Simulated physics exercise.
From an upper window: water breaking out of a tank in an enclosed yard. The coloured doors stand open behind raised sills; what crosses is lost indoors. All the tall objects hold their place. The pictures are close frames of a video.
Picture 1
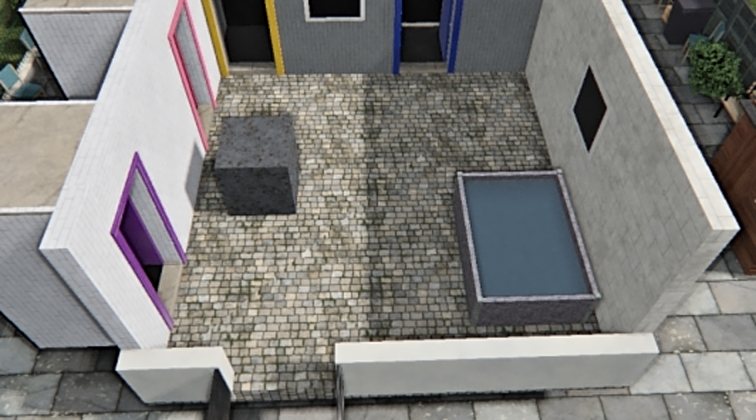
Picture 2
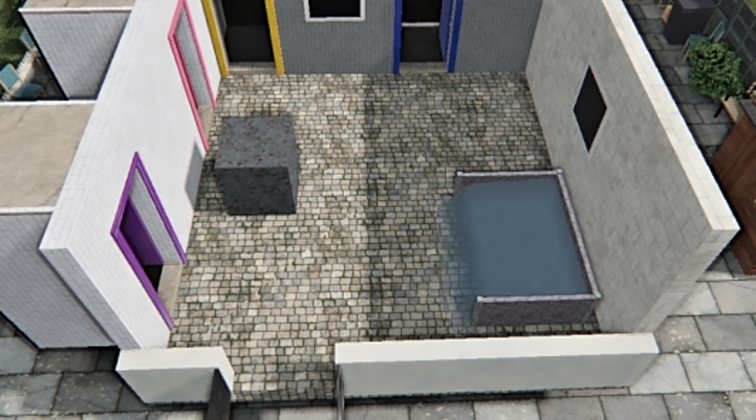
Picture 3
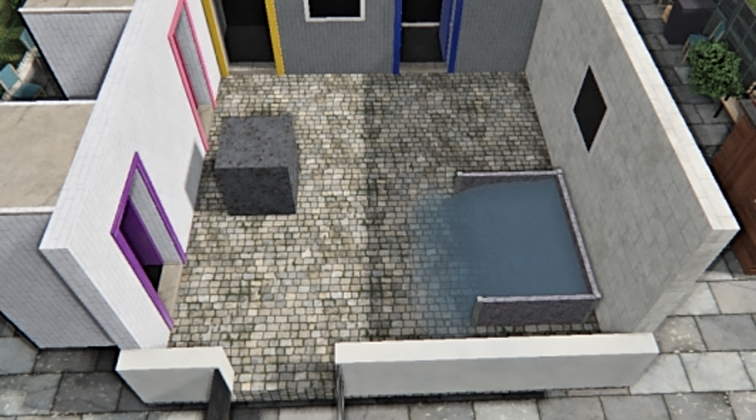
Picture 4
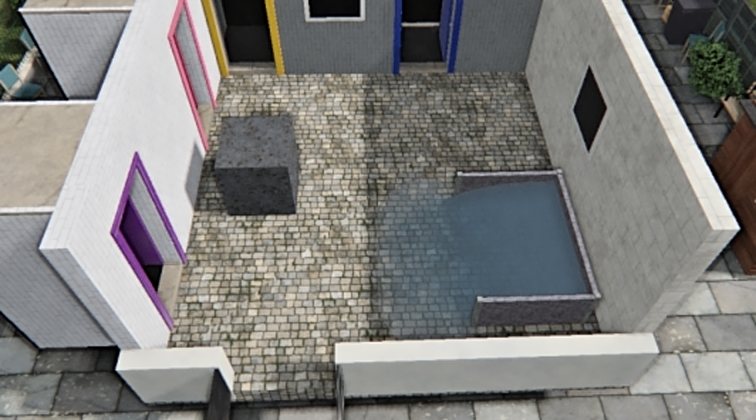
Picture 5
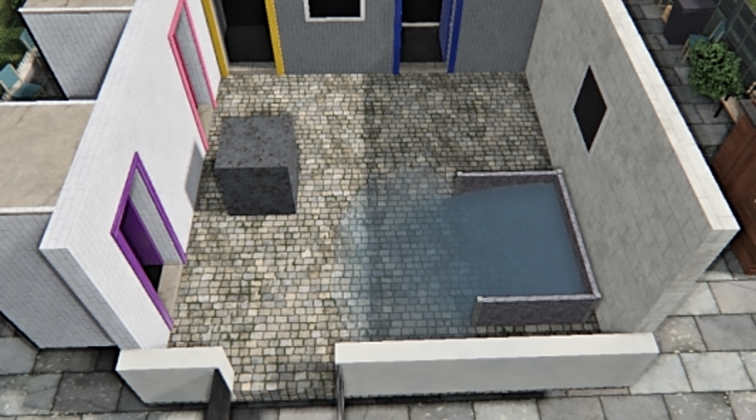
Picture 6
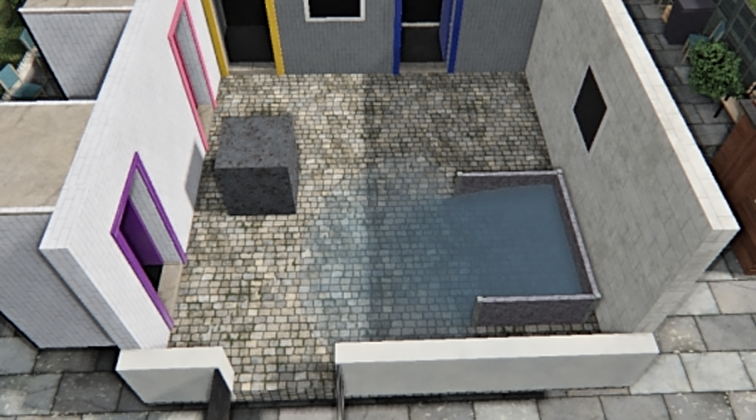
In a walled cobbled yard seen from above, water stands in a rectangular tank at the right, then the tank's left side opens and the water pours out, spreading leftward across the paving toward a dark stone block.
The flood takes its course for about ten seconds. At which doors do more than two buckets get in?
One by one: The blue door stays under that; the purple door takes more than that; the yellow door stays under that; the pink door stays under that.
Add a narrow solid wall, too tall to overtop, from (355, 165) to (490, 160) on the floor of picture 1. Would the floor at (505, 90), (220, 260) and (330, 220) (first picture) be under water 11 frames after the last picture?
In turn: No water, wet, flooded.
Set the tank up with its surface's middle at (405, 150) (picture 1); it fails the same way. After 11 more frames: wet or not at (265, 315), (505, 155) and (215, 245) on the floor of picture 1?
As listed: Wet, clear, awash.
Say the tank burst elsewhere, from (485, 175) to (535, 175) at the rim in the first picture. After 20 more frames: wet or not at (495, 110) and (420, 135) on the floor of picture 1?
As listed: Wet, awash.
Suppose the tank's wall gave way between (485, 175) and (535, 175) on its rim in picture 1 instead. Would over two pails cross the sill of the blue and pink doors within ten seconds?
My reading: Blue takes more, pink takes less.
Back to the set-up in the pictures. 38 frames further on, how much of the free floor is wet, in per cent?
Some 80 per cent.
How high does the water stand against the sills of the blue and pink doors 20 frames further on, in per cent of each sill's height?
Roughly 0 per cent, then 20 per cent.
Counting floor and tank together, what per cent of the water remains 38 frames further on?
I make it 78 per cent.
A moment on, water covers 45 % of the floor; the blue door not reached, the purple door wet at the sill, nothing in, the yellow door not reached, the pink door not reached.
Next, water covers 55 % of the floor; the blue door not reached, the purple door over two buckets in, the yellow door not reached, the pink door not reached.
Then, water covers 65 % of the floor; the blue door not reached, the purple door far over two buckets in, the yellow door wet at the sill, nothing in, the pink door wet at the sill, nothing in.
Later, water covers 80 % of the floor; the blue door wet at the sill, nothing in, the purple door far over two buckets in, the yellow door under two buckets in, the pink door wet at the sill, nothing in.
In the end, water covers 95 % of the floor; the blue door wet at the sill, nothing in, the purple door far over two buckets in, the yellow door under two buckets in, the pink door wet at the sill, nothing in.
